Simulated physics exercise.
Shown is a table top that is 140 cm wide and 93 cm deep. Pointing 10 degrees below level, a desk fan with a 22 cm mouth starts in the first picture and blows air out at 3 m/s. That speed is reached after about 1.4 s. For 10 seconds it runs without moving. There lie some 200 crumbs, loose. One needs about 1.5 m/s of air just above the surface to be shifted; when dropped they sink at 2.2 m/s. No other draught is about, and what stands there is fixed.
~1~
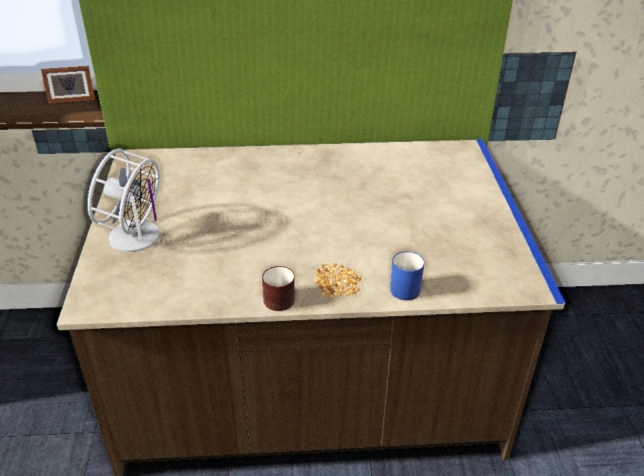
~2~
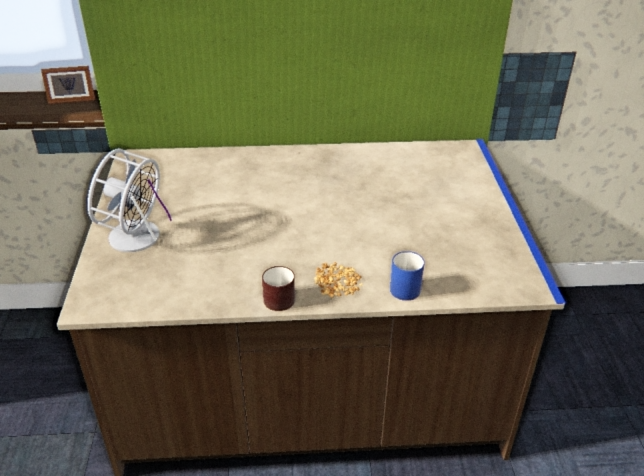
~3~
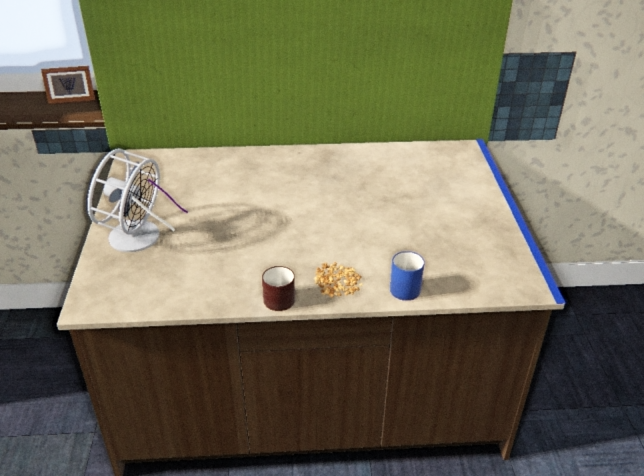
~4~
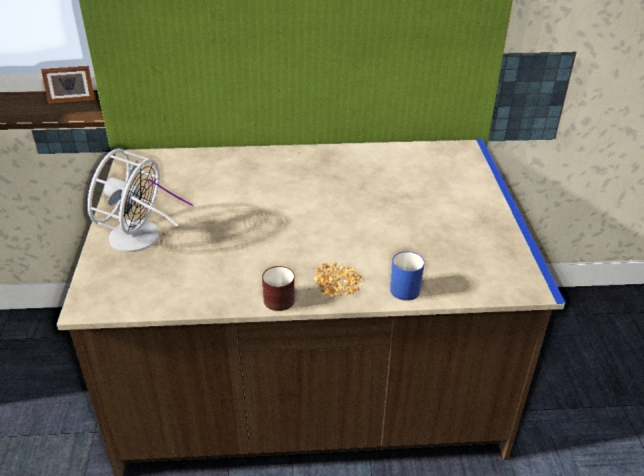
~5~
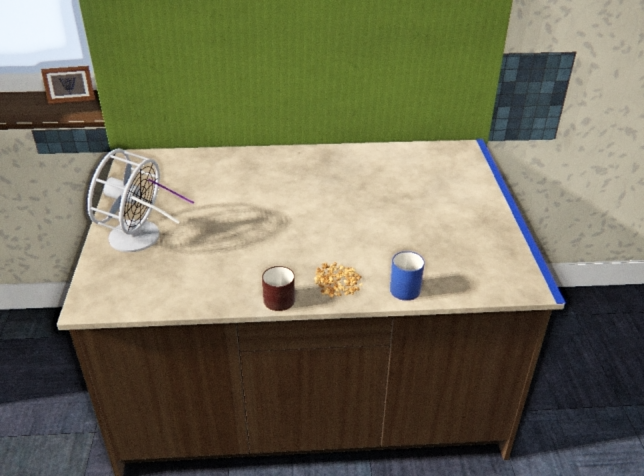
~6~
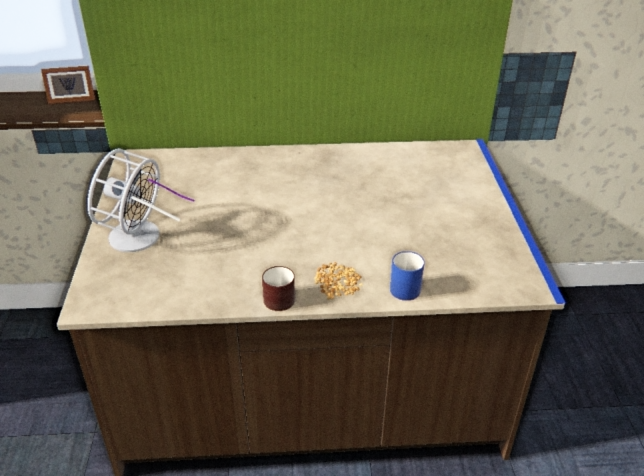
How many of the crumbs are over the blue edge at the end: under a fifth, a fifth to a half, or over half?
It amounts to one in five up to half.
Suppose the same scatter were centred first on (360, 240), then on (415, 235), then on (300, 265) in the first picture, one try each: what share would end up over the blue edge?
It goes 100 %, then 100 %, then 80 %.
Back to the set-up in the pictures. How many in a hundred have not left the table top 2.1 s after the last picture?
About 10 %.
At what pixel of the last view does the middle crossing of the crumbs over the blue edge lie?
Median crossing, approx. (554, 282).
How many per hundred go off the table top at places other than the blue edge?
That works out to near 60 per cent.
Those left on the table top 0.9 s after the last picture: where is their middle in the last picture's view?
(391, 286), roughly.
Then, 0.9 s after the last picture the count stands so, 27 % are over the blue edge; the middle of those still in play is near (391, 286).
Then, 2.1 s after the last picture the count stands so, 30 % are over the blue edge.
Then, 4.4 s after the last picture the count stands so, 31 % are over the blue edge.
Then, 8.9 s after the last picture, at the end, 33 % are over the blue edge.
